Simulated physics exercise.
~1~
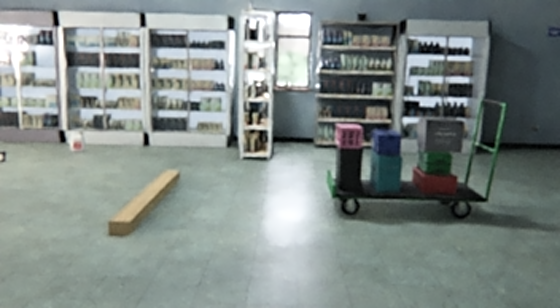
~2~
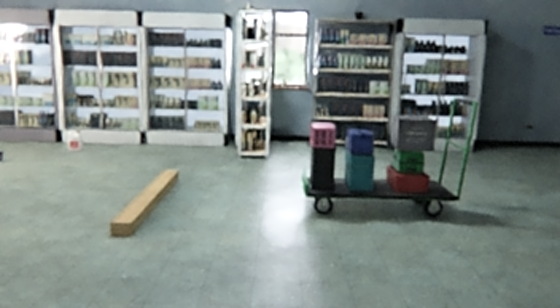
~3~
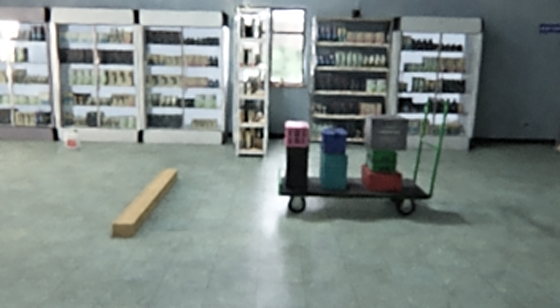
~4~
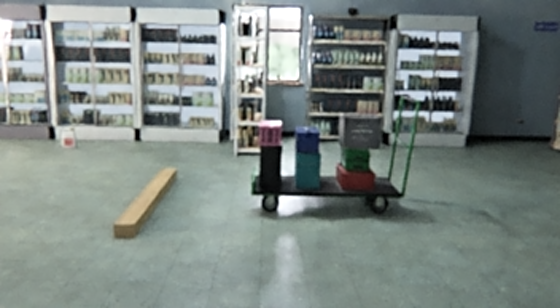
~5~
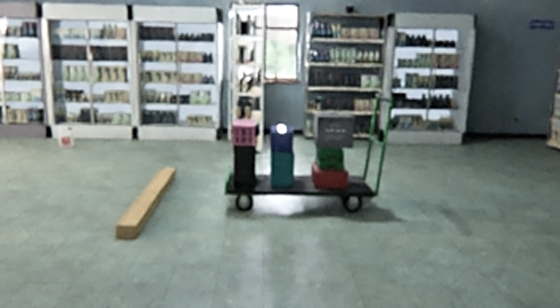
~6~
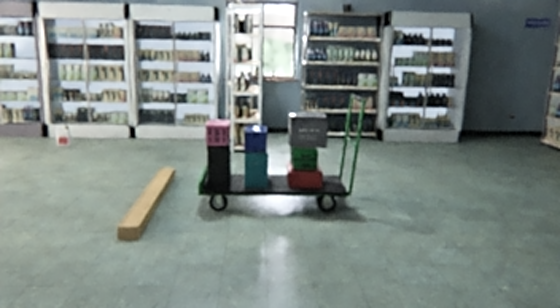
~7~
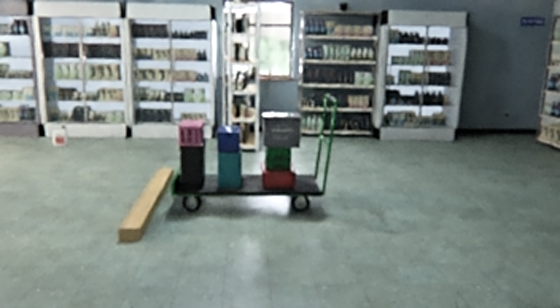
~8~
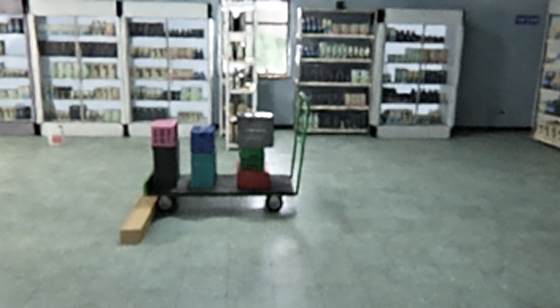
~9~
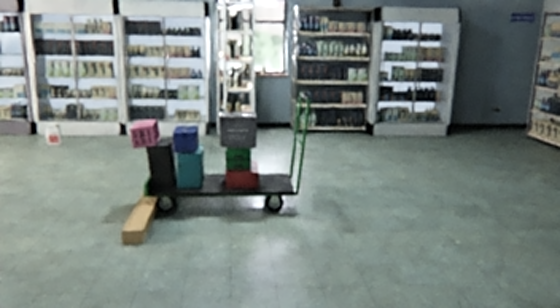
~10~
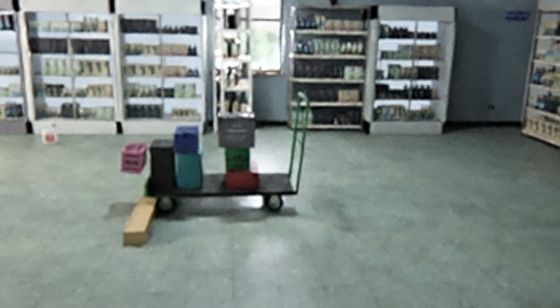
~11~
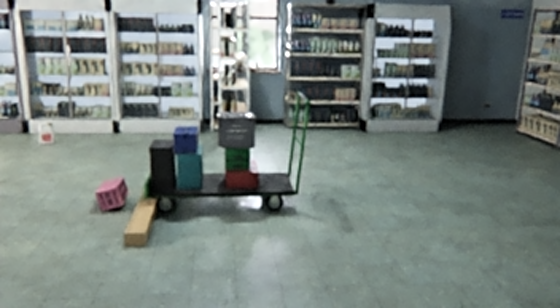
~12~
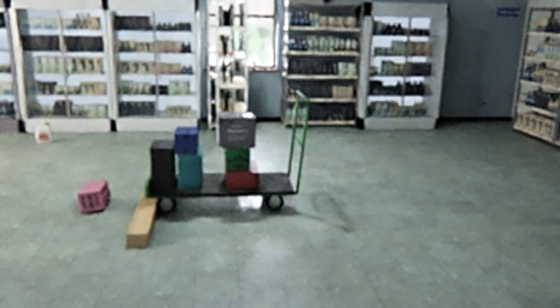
A loaded trolley with a green handle rolled left across the floor until it stopped against a long tan kerb, and the pink crate on top slid off the front and tumbled to the floor beyond, while the other boxes stayed aboard.
